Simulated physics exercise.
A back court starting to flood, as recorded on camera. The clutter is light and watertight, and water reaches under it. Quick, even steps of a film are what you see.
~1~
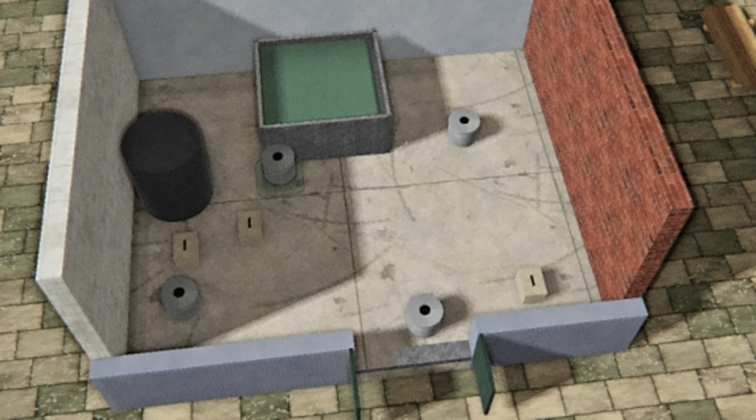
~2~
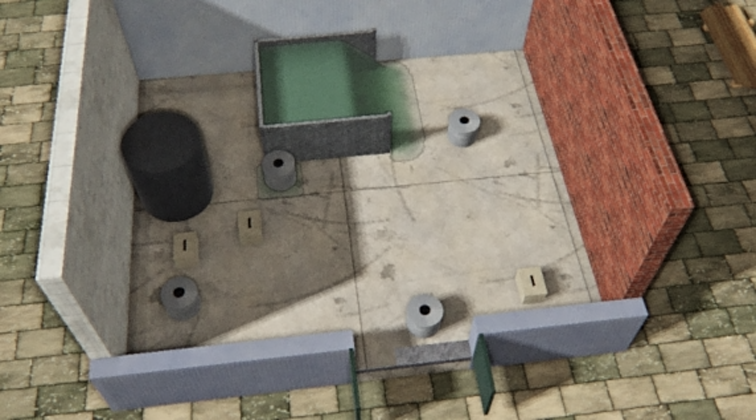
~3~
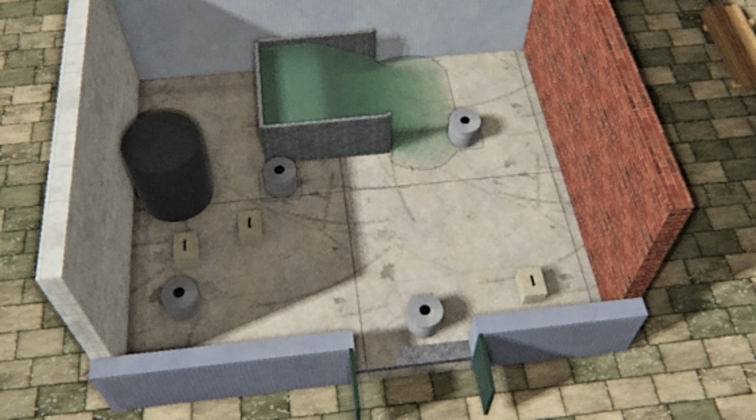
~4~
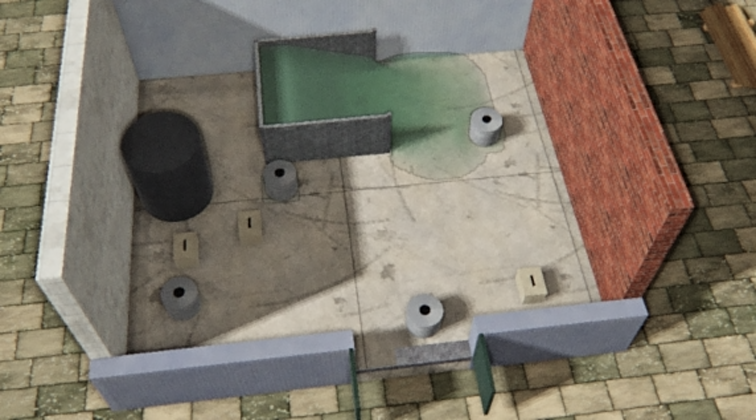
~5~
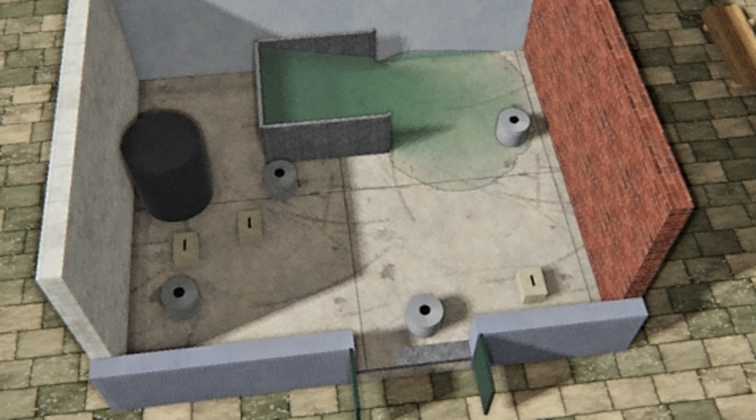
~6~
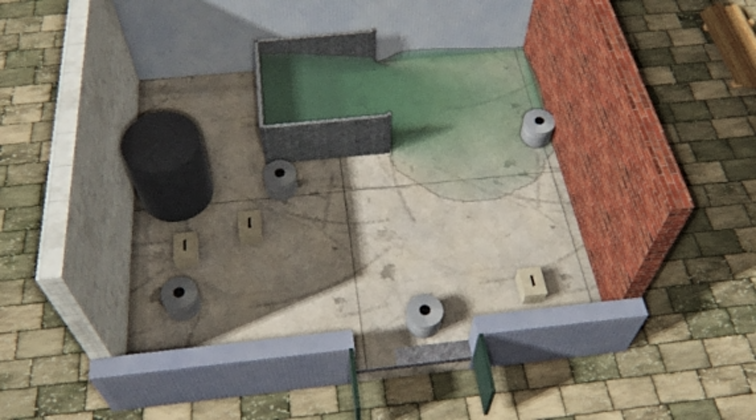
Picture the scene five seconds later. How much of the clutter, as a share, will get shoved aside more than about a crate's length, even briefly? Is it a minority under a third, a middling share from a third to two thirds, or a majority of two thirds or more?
A middling share.
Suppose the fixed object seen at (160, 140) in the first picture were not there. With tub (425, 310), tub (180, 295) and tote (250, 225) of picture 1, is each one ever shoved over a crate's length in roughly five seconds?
Working through the list, the first object covered the distance, the middle one stuck around, and the last stuck around.
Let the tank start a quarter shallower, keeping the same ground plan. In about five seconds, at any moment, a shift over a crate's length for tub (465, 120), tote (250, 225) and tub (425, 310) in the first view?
The first did it, the next came up short, and the last did it.
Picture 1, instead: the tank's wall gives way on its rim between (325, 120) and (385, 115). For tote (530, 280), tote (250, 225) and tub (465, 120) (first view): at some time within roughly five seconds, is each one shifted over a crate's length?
Lab note - in sequence: Made it that far; never that far; never that far.
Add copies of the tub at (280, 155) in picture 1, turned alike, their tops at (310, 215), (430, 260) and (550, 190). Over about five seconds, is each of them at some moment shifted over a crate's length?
One after the other: Under that, shifted that much, moved that far.
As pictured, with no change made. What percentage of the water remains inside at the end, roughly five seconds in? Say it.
Around 94 in a hundred.
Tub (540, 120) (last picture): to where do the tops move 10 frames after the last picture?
Near (564, 223).
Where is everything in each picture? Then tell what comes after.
In the first frame, a tub at (464, 121), on the bottom; a tub at (278, 157) rests on the ground; 0 of 7 have shifted.
In the second frame, a tub at (464, 121), on the bottom; a tub at (278, 163) rests on the ground, close to its start; 1 of 7 have shifted.
In the third frame, a tub at (465, 121) rests on the ground; a tub at (279, 170) rests on the ground, close to its start; 1 of 7 have shifted.
In the fourth frame, a tub at (487, 120), on the bottom, a stride from its start; a tub at (280, 173) rests on the ground, close to its start; 2 of 7 have shifted.
In the fifth frame, a tub at (514, 120), on the bottom, a stride from its start; a tub at (280, 173), on the bottom, close to its start; 2 of 7 have shifted.
In the sixth frame, a tub at (539, 121) rests on the ground, a stride from its start; a tub at (280, 173) rests on the ground, close to its start; 2 of 7 have shifted.
A moment on, 1 of 7 are well off their spots; 1 afloat.
Next, 1 of 7 are well off their spots; 1 afloat.
Later, 3 of 7 are well off their spots; 2 afloat.
In the end, 3 of 7 are well off their spots, and 3 have been at some point; 1 afloat.
